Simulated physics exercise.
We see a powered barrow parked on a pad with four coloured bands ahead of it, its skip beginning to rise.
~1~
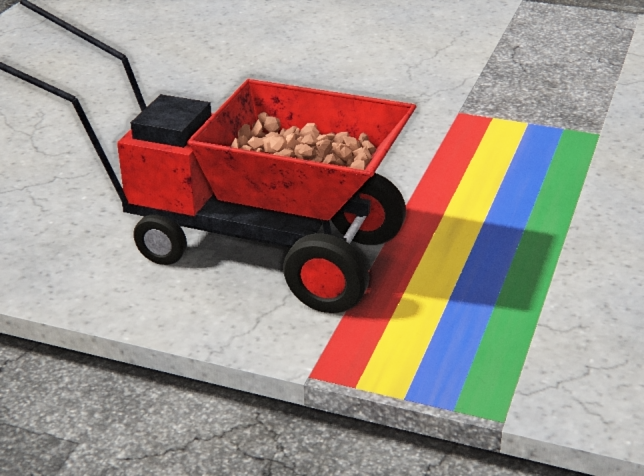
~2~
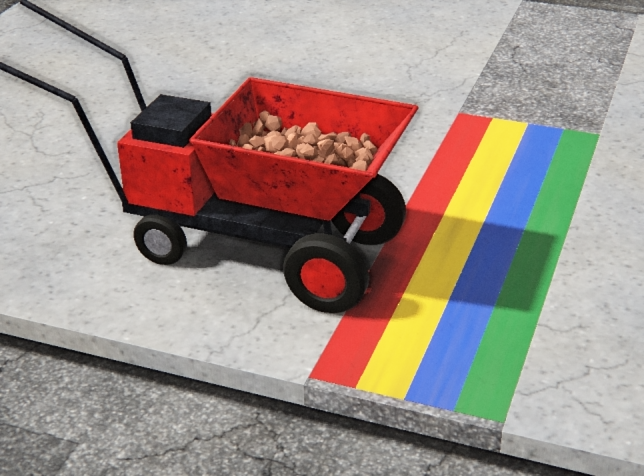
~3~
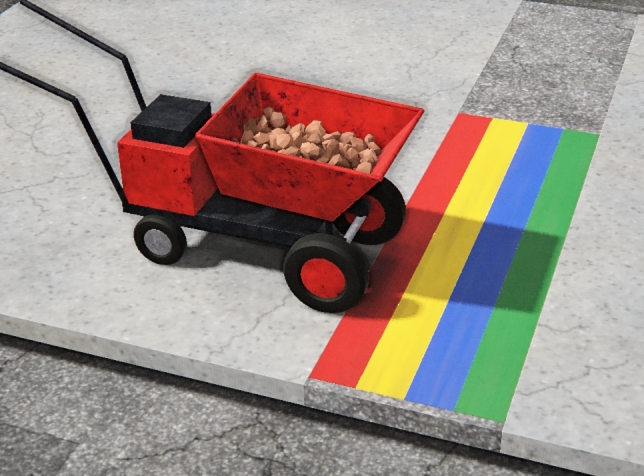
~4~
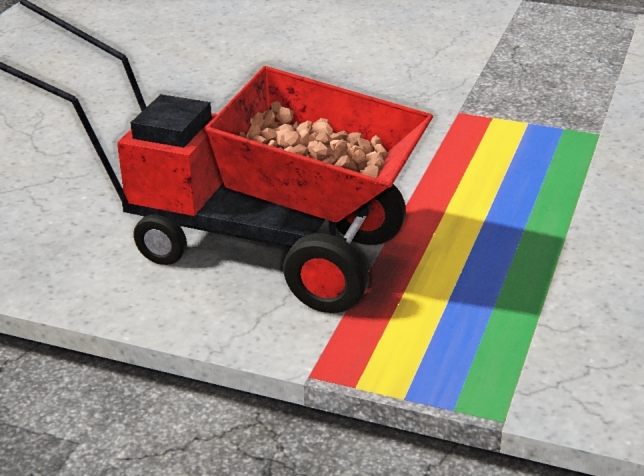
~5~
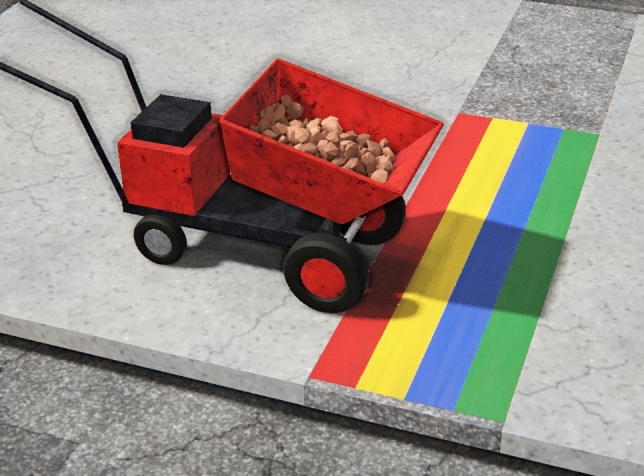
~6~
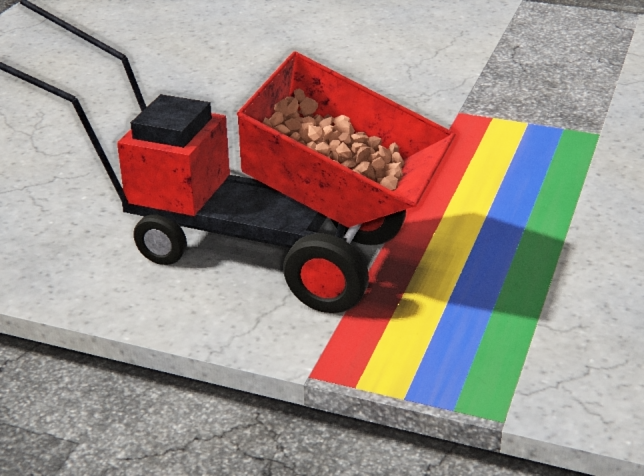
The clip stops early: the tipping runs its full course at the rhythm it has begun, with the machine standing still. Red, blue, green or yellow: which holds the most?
The green one gets the largest share.
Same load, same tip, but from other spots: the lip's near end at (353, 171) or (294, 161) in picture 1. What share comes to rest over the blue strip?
Roughly 30 per cent, and 30 per cent.
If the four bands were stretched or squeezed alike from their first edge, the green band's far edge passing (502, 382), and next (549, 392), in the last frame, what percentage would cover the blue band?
The first gives 10 %, the second 40 %.
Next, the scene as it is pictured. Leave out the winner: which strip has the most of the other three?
It is the strip in blue.
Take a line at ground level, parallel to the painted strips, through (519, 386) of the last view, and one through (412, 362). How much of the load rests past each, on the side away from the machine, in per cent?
Roughly 20 per cent, and 80 per cent.
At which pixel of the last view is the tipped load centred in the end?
At about (519, 303).
Just after the last frame, skip tipped steeply; every one in the skip.
A moment on, skip tipped right over; the larger part in the skip; about a tenth over the blue strip; about a tenth over the green strip.
Further on, skip tipped right over; roughly a quarter in the skip; about a tenth over the blue strip; roughly a third over the green strip; roughly a quarter off the paint.
When it is over, skip tipped right over; roughly a quarter in the skip; not one over the red strip; not one over the yellow strip; roughly a quarter over the blue strip; roughly a third over the green strip; roughly a quarter off the paint.
